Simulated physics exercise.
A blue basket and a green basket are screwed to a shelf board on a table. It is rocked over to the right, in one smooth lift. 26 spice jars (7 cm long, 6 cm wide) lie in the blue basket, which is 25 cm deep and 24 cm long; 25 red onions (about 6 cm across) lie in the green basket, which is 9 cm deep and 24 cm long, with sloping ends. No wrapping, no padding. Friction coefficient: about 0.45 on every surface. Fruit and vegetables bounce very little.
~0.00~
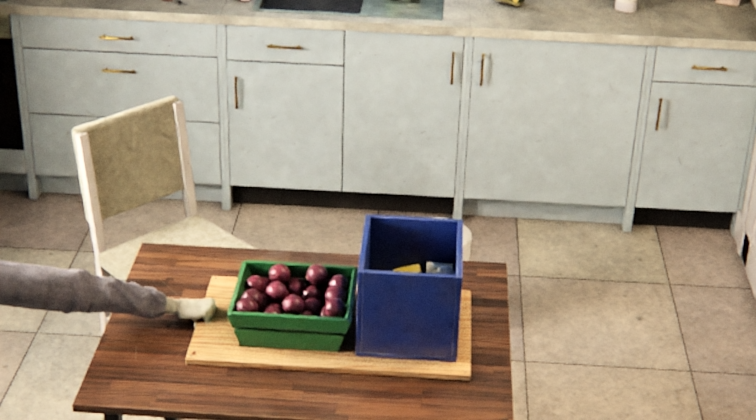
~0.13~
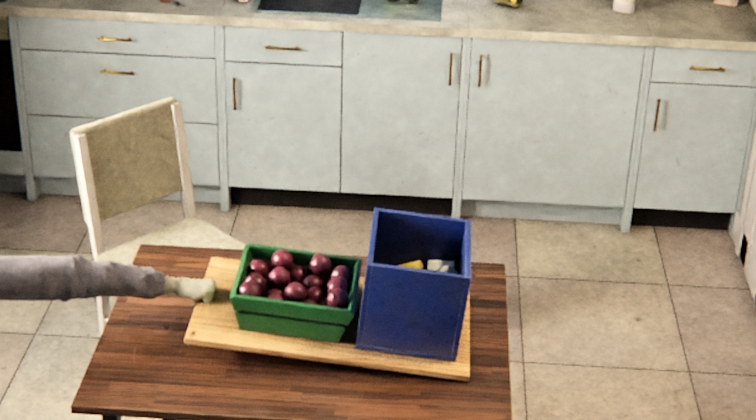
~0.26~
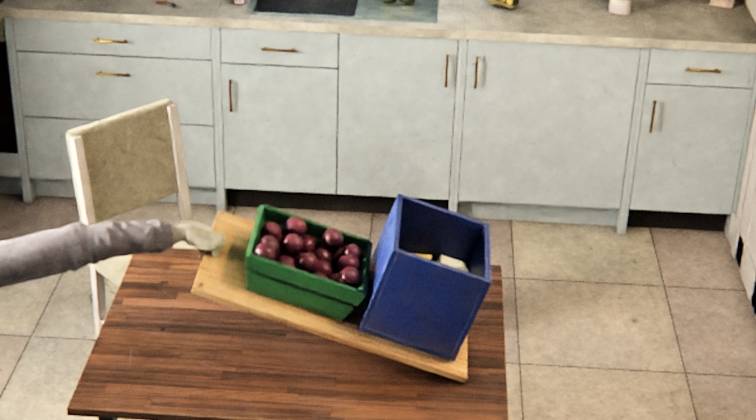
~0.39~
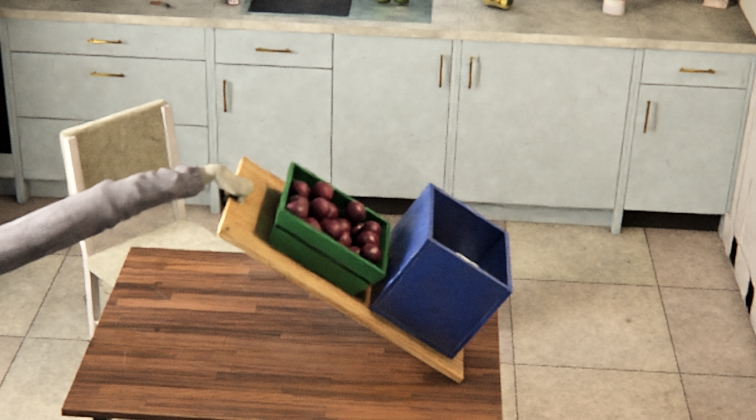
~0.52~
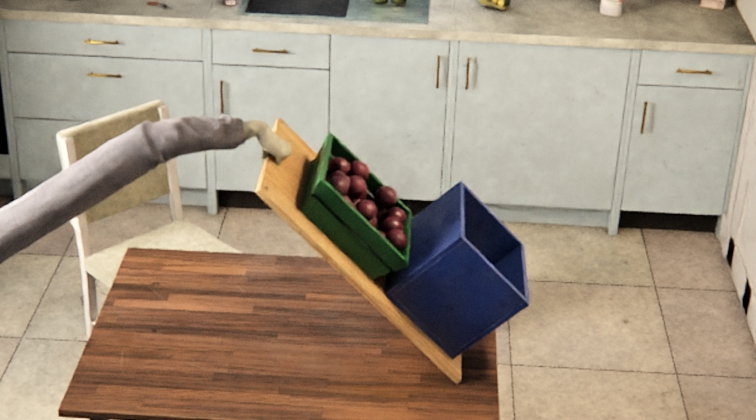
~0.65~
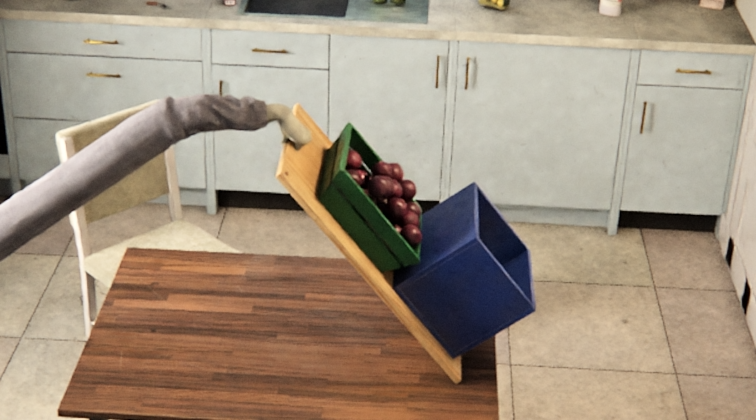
In a kitchen, a gray-sleeved arm lifted the left end of a wooden board on a table, tilting it steeply to the right with a green basket of red onions and a blue basket on it.
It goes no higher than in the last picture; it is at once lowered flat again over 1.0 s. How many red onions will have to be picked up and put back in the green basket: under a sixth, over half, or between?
Less than a sixth of the red onions leave the green basket.
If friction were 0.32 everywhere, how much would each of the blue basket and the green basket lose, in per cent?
Then blue basket 0, green basket 20 per cent.
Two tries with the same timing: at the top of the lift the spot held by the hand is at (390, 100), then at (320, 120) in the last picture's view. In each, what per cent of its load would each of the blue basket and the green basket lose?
Blue basket 0 then 0, green basket 60 then 20 per cent.
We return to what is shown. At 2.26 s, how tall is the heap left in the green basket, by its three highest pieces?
Some 14 cm.
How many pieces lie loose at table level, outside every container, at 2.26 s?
Some 1 pieces.
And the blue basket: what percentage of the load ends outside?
Blue basket 0 per cent.
After 0.91 s, tilt 42°; 0 of 26 out of the blue basket and 1 of 25 out of the green basket.
After 1.23 s, tilt 19°; 0 of 26 out of the blue basket and 2 of 25 out of the green basket.
After 1.68 s, tilt 0°; 0 of 26 out of the blue basket and 2 of 25 out of the green basket.
Final count (at 2.26 s), 0 of 26 out of the blue basket and 2 of 25 out of the green basket. Asked share, 2 of 25, 8 per cent.
